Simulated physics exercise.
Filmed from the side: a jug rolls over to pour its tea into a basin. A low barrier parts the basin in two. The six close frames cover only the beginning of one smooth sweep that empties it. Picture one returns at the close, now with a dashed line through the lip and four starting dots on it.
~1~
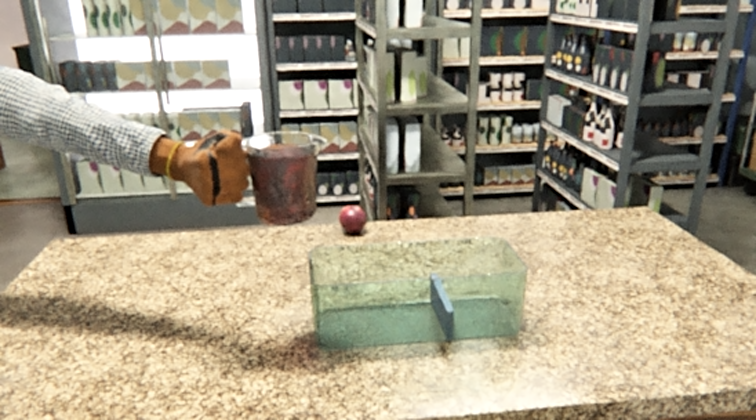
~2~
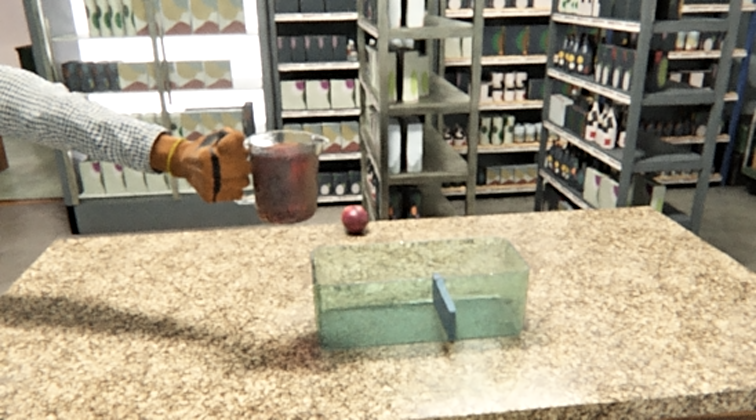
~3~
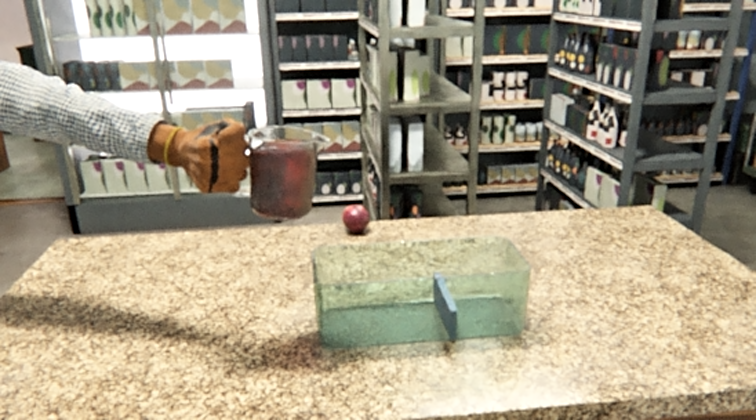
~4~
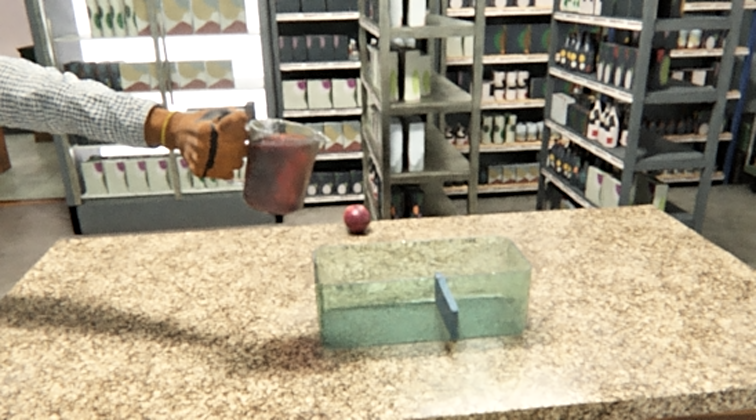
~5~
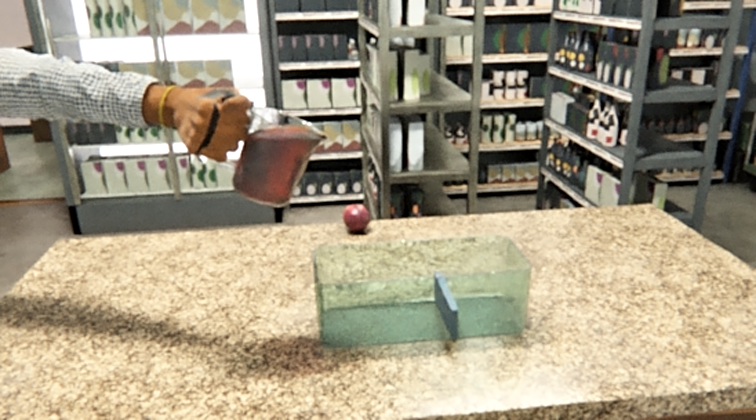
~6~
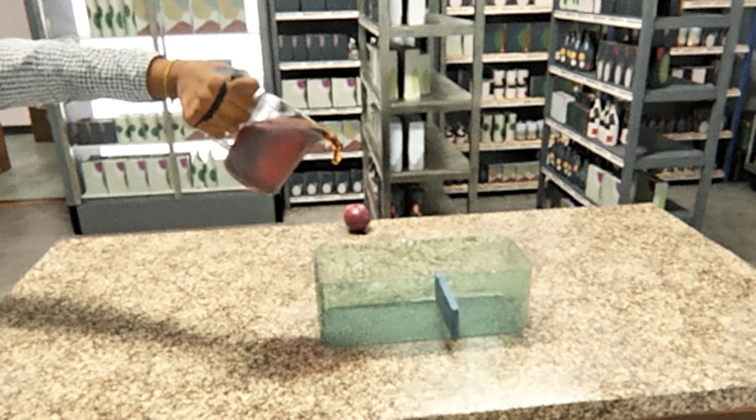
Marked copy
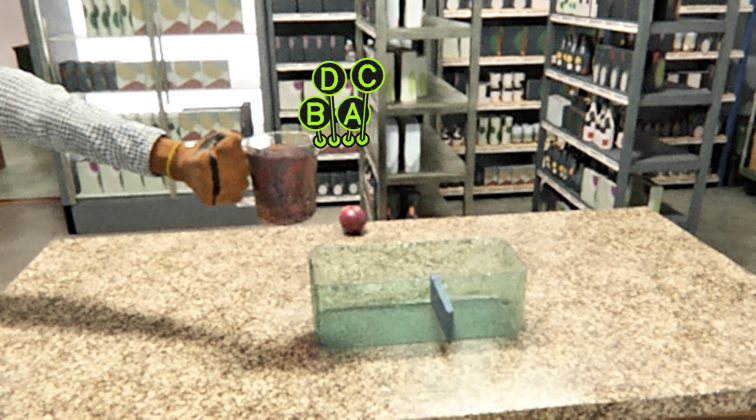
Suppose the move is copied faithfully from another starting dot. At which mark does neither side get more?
C works best here.
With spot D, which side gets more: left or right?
More ends on the left.
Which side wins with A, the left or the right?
The left side.
In lime, A at (348, 140); B at (320, 141); C at (362, 139); D at (334, 140).
Choosing A, about 86 % ends left of the wall and 10 % right of it; 5 % is lost outside.
Choosing B, about 89 % ends left of the wall and 5 % right of it; 6 % is lost outside.
Choosing C, about 54 % ends left of the wall and 43 % right of it; 3 % is lost outside.
Choosing D, about 90 % ends left of the wall and 4 % right of it; 6 % is lost outside.
